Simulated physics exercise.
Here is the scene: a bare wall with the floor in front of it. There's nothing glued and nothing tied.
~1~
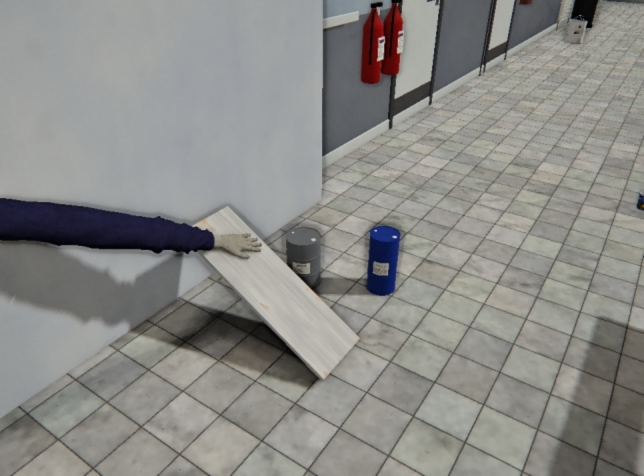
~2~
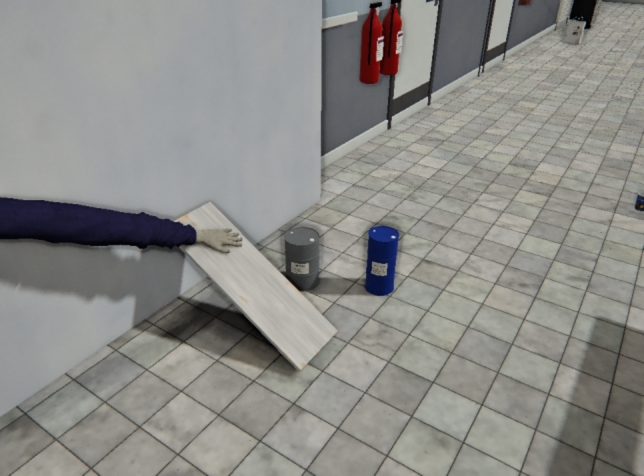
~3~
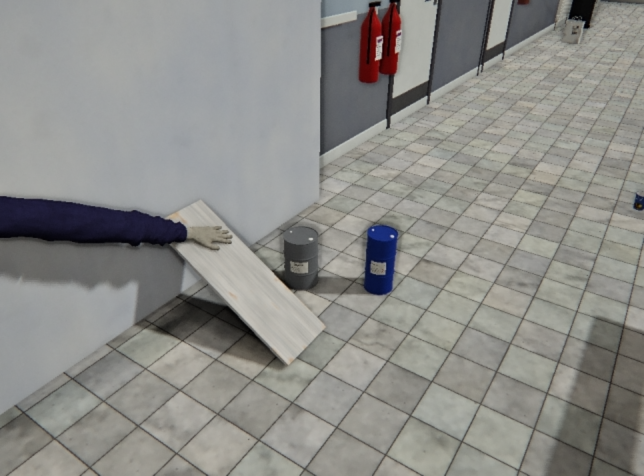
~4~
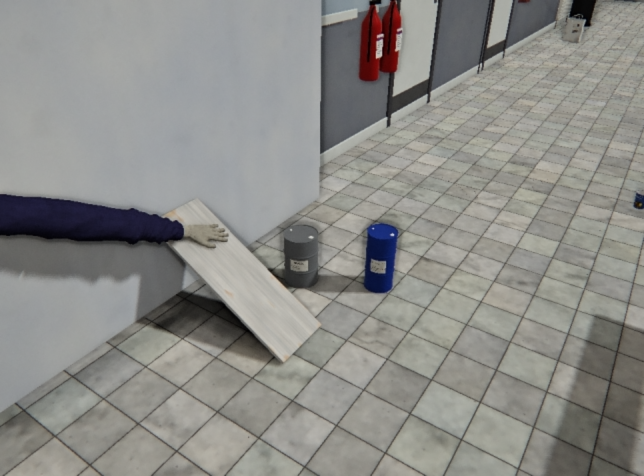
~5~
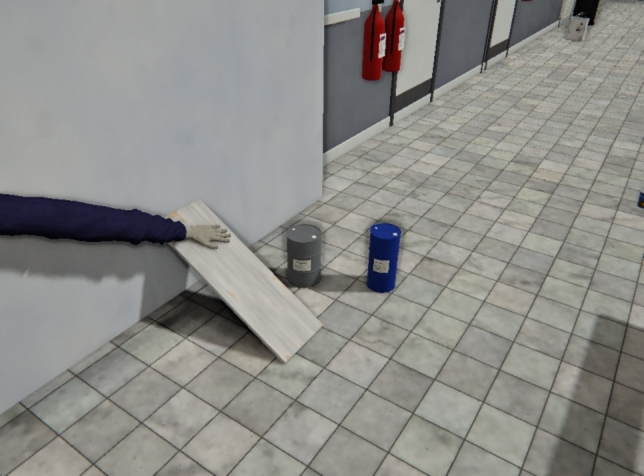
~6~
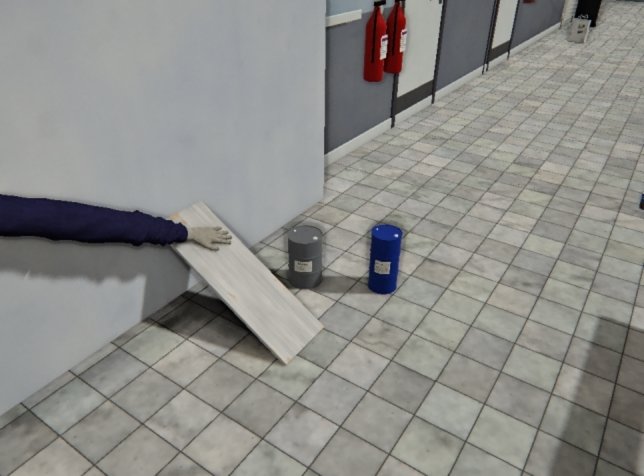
In a tiled hallway, a hand shifts a tilted white board slightly left beside two canisters.
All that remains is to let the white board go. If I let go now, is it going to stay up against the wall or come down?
Loses its footing.
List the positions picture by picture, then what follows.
In the first frame, not yet at the wall; white board (272, 287); blue canister (383, 261).
In the second frame, not yet at the wall; white board (251, 281); blue canister (381, 261).
In the third frame, not yet at the wall; white board (241, 278); blue canister (380, 260).
In the fourth frame, not yet at the wall; white board (237, 275); blue canister (380, 259).
In the fifth frame, propped up under the hand; white board (239, 276); blue canister (383, 258).
In the sixth frame, propped up under the hand; white board (240, 278); blue canister (385, 260).
Then, 0.40 s on from there, white board leaning 22° more than when let go near (252, 309).
Then, 0.60 s on from there, white board leaning 28° more than when let go near (255, 312).
In the end, moved from the start, white board; the other 2 unmoved. At the end, from the last picture's camera, white board near (255, 320). The board slips out.
